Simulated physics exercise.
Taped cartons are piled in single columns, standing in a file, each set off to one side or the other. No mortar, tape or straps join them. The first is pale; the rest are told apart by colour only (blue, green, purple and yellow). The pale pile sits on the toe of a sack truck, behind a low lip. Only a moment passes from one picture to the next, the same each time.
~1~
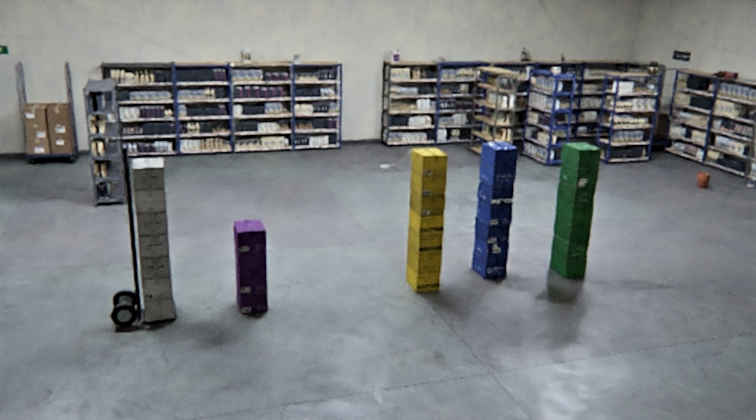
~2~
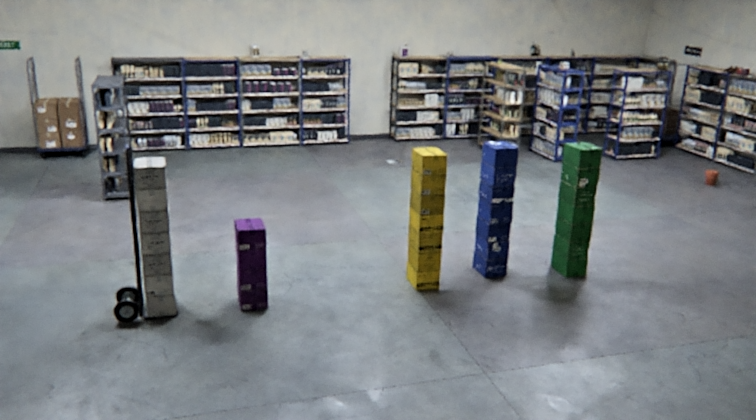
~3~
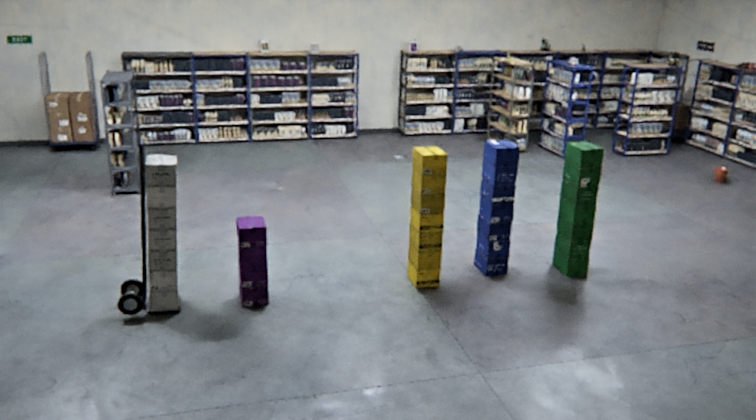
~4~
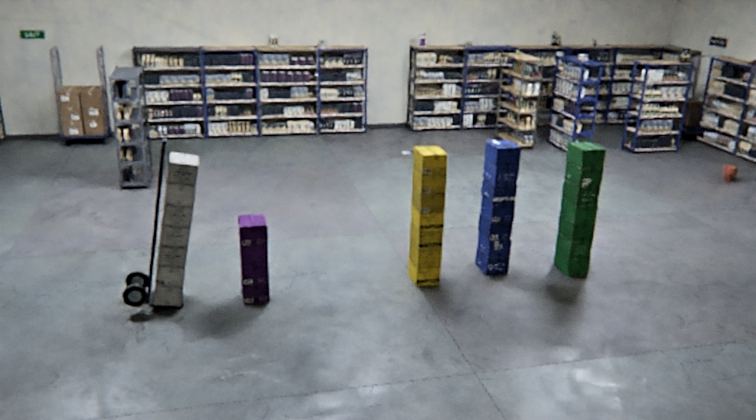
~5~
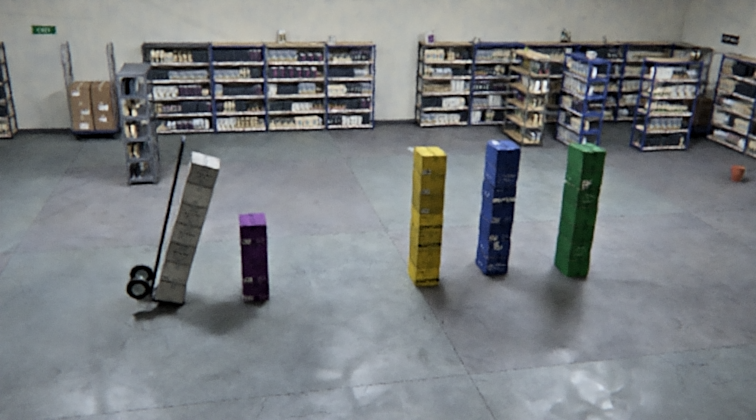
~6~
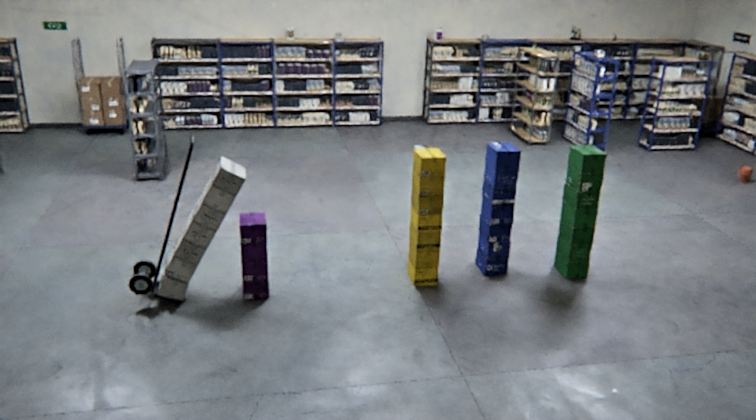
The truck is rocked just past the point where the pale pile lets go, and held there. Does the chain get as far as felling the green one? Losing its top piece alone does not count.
The green pile survives.
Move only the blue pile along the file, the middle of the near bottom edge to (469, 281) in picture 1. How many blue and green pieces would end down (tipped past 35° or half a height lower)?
Pile by pile, blue 0, green 0.
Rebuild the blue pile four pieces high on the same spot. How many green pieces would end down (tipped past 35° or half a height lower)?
Down at the end: Green 0.
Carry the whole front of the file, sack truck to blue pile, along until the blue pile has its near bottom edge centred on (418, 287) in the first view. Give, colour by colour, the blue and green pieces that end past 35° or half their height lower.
Blue 0, green 0.
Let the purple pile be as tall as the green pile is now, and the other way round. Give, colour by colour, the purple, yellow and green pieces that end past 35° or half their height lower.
The counts are purple 6, yellow 0, green 0.
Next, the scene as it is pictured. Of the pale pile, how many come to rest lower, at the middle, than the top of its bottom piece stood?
It comes to 6.
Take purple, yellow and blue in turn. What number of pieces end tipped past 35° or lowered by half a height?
Pile by pile, purple 4, yellow 0, blue 0.
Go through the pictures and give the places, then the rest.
In the first picture (each place is the centre of the face we see best; the camera moves round a little), truck frame (128, 186) level; top green carton (590, 159); top blue carton (506, 159); the others all in place.
In the second picture, truck frame (130, 185) level; top green carton (591, 159).
In the third picture, truck frame (142, 181) rocked barely, top of the pale pile leaning barely; top green carton (592, 159); the others all in place.
In the fourth picture, truck frame (160, 177) rocked a little, top of the pale pile leaning a little; top green carton (594, 159); the others all in place.
In the fifth picture, truck frame (176, 176) rocked clearly, top of the pale pile leaning clearly; top green carton (594, 161); the others all in place.
In the sixth picture, truck frame (184, 176) rocked clearly, top of the pale pile leaning well over; top green carton (594, 164); top blue carton (508, 161); the others all in place.
Just after the last frame, 6 of the pale pile down; none of the 7 green cartons down (0 of 25 in all colours); top green carton unmoved; top purple carton tilted a little.
A moment on, 6 of the pale pile down; none of the 7 green cartons down (4 of 25 in all colours); top green carton unmoved; top purple carton tilted well over, about its own height lower.
When it is over, 6 of the pale pile down; none of the 7 green cartons down (4 of 25 in all colours); top green carton unmoved; top purple carton on its side. In pixels of the last frame, middles, top green carton near (587, 159), top purple carton near (345, 275).
